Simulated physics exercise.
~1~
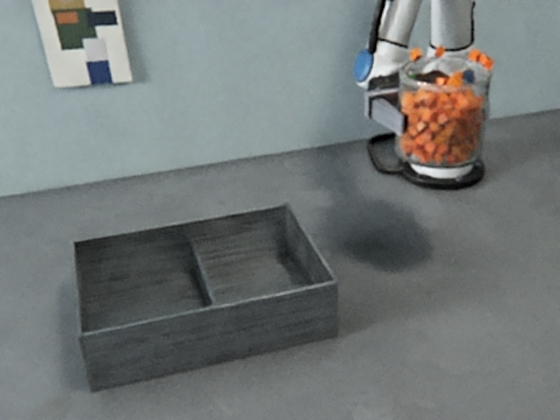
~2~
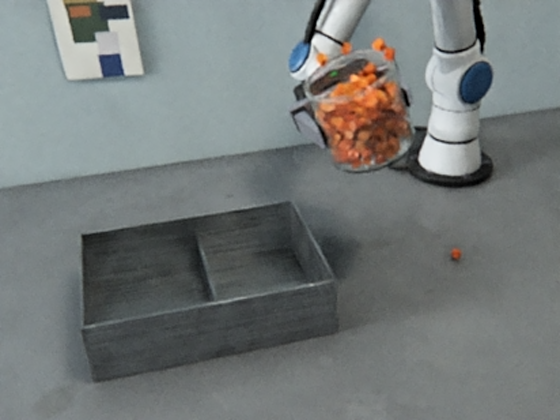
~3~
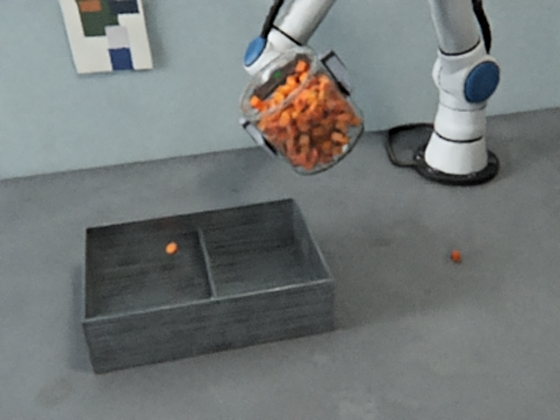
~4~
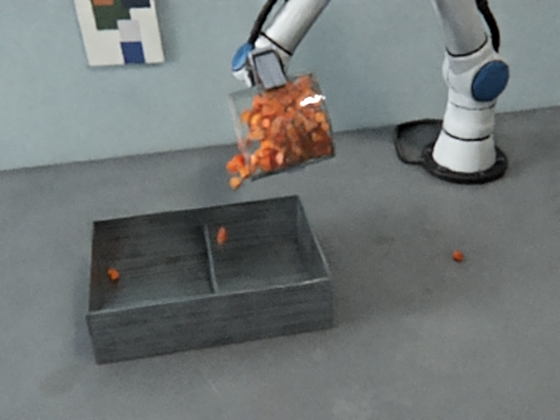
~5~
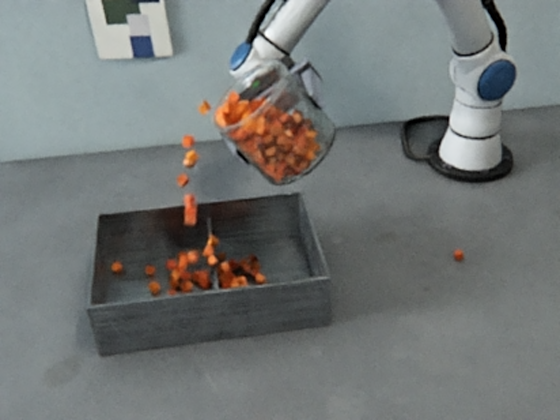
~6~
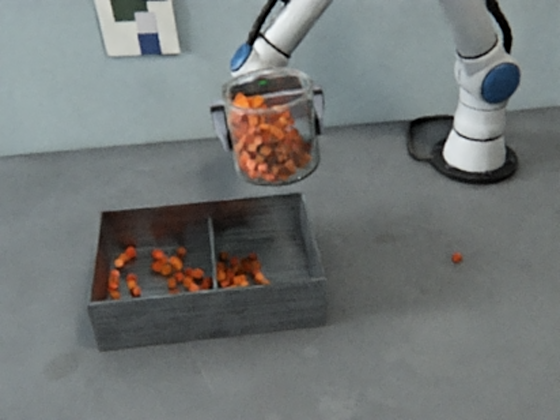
A clear cup heaped with orange vegetable dice is held by a white and blue robot arm above a grey table, seen from slightly above, with a pale blue wall and a colourful poster behind. A dark grey open box with a cross wall stands at left. The arm carries the cup left, leaning it, and one piece lands on the table at right. Over the box it tips further, and a few pieces drop before a stream tumbles into both parts. Finally the cup swings upright, still holding most of the dice, with scattered pieces lying in both parts.
